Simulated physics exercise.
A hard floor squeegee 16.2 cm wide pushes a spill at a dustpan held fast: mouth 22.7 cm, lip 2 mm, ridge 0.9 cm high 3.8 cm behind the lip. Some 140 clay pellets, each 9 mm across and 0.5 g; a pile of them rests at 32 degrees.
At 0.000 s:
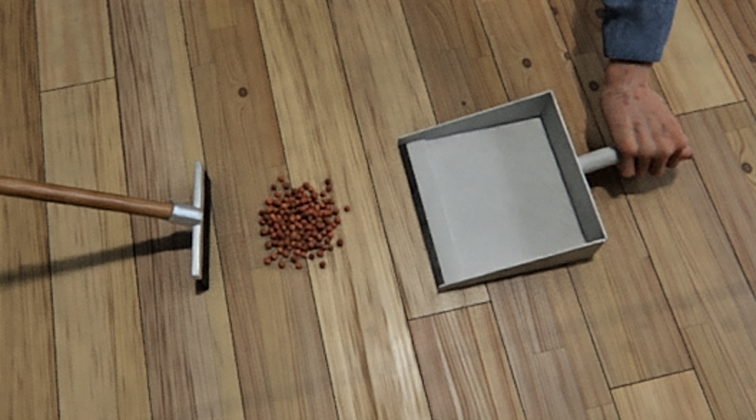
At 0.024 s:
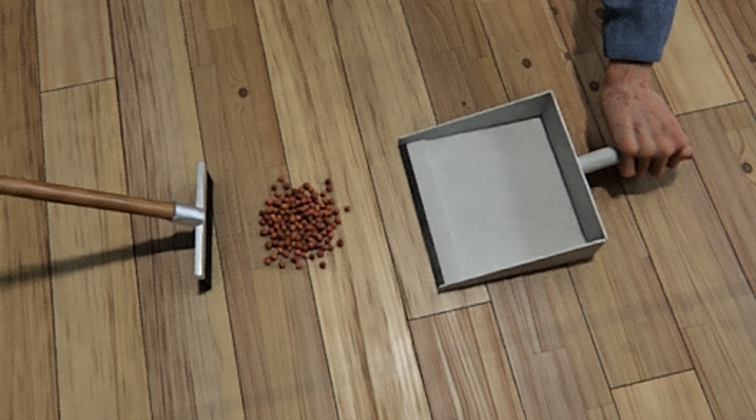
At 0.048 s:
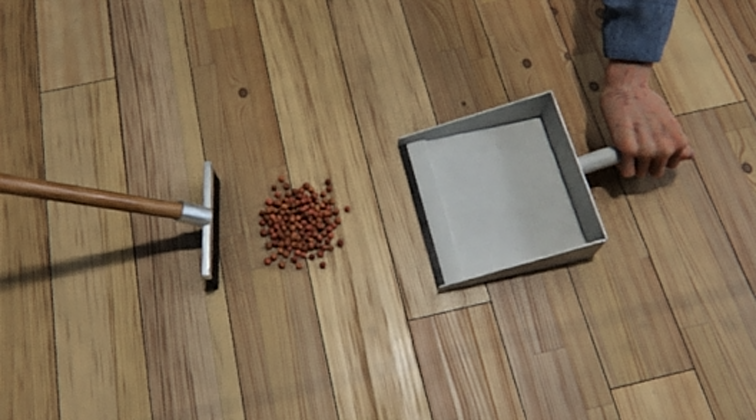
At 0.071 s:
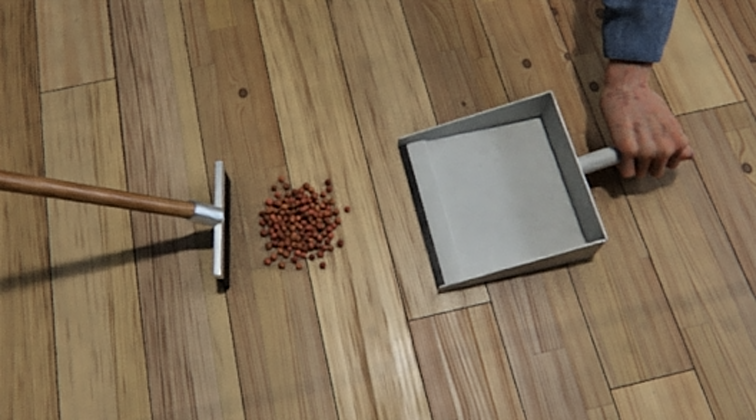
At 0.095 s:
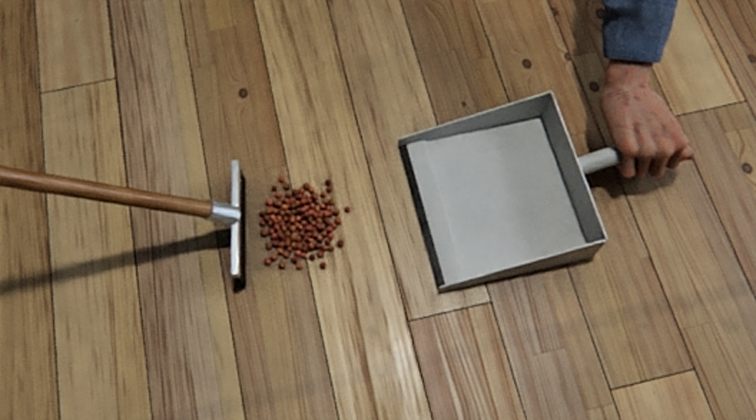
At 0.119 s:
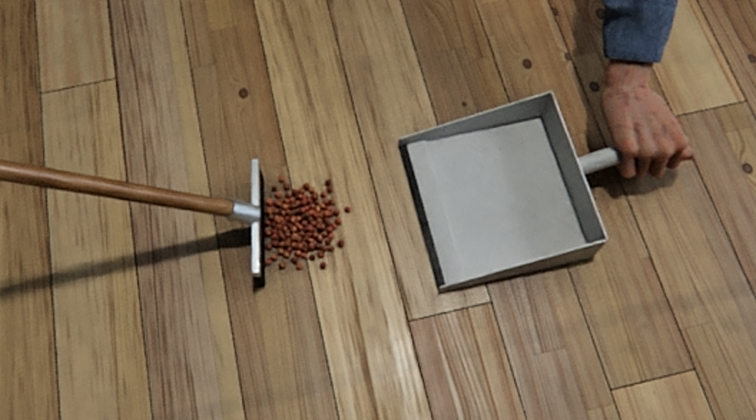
The video shows a wooden-handled floor squeegee sliding rightward across wooden planks until its blade meets the left edge of a small pile of reddish-brown pellets, while a hand holds a grey dustpan still on the right.
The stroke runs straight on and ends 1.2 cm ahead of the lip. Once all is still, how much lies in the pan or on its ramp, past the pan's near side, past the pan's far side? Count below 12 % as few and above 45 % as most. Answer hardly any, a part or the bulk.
Pan: The bulk, near side: Hardly any, far side: Hardly any.
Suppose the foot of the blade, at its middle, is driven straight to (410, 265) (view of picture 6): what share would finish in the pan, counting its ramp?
Some 50 per cent.
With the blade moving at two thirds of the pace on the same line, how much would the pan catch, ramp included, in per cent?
It would be near 40 per cent.
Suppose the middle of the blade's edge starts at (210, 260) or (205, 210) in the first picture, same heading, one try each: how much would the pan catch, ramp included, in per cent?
Some 45 and 50 per cent.
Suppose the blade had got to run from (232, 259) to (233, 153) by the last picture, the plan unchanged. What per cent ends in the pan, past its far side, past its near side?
Pan 15, far 10, near 0.
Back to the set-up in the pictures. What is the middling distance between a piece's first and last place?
About 20 cm.
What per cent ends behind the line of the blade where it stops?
Some 0 per cent.
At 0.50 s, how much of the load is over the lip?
Near 65 per cent so far.
Then, at 0.22 s, middle of the blade 11 cm from the lip; 0 % over the lip, far side 0 %, near side 0 %.
After 0.29 s, middle of the blade 4 cm from the lip; 5 % over the lip, far side 5 %, near side 5 %.
Then, at 0.50 s, middle of the blade 2 cm from the lip; 65 % over the lip, far side 5 %, near side 5 %.
By 1.2 s all is still; pan 55 %, near side 5 %, far side 5 %, in front of the lip or behind the blade 35 %.
